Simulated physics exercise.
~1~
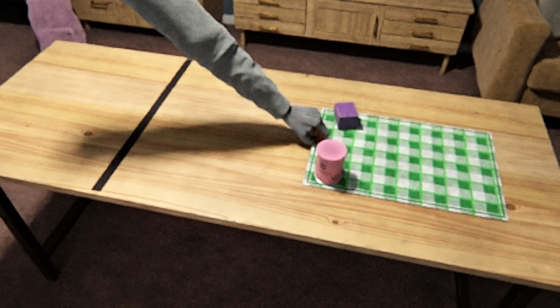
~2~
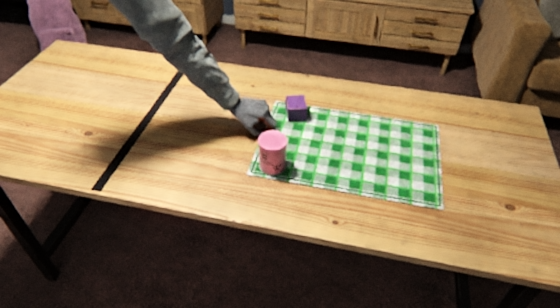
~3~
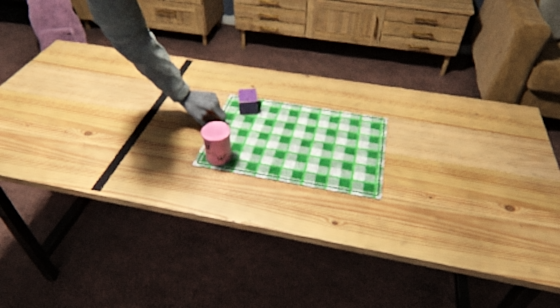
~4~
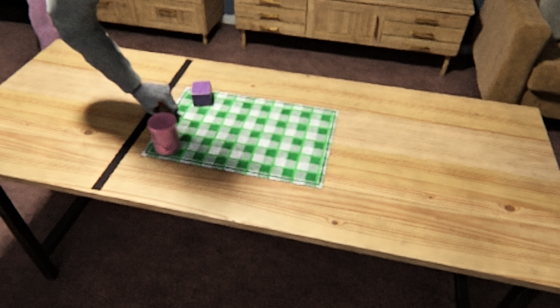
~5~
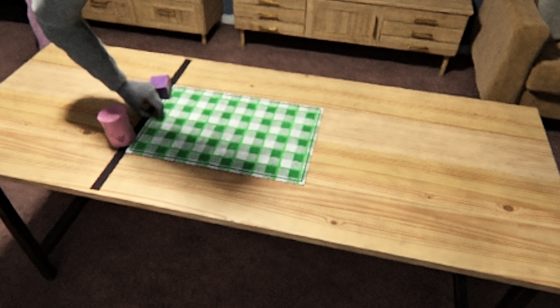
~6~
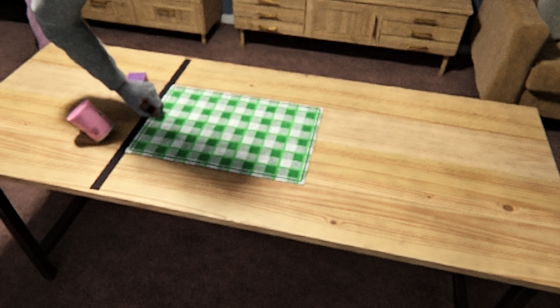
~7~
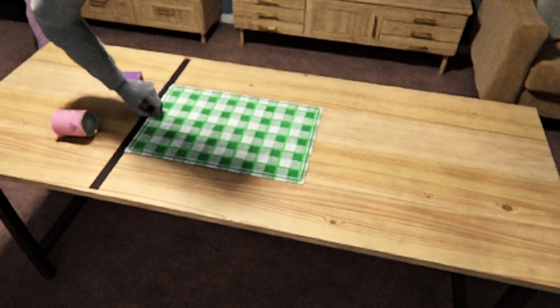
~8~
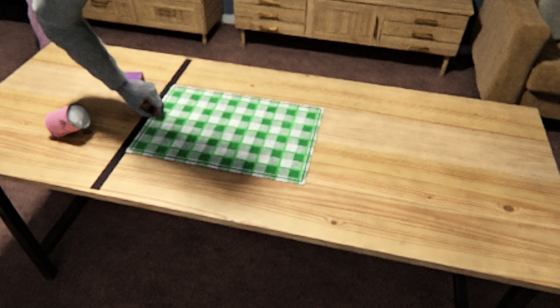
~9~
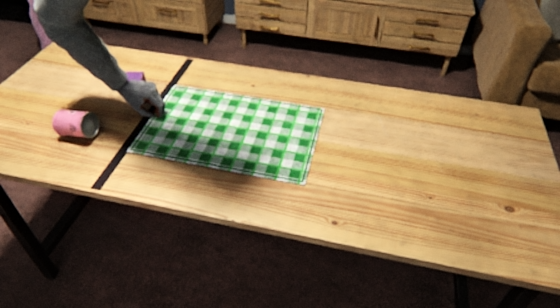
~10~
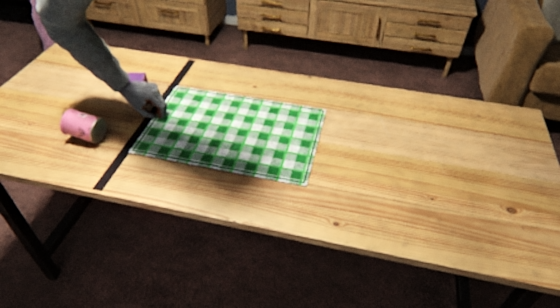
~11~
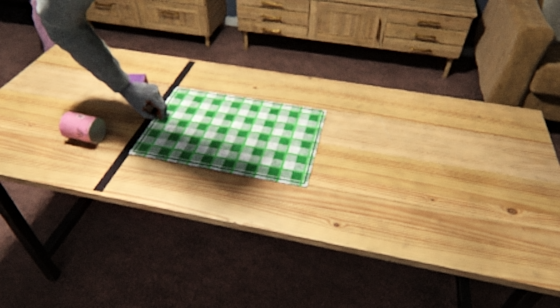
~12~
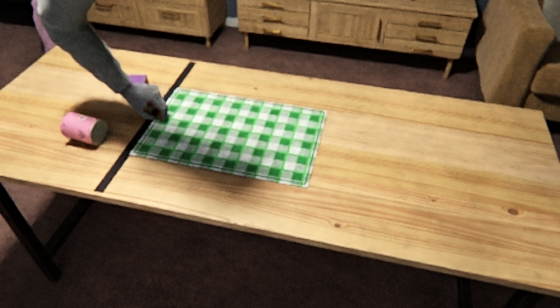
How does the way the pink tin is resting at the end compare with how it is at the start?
The pink tin stands upright on the cloth at the start, but at the end it is lying on its side on the table.
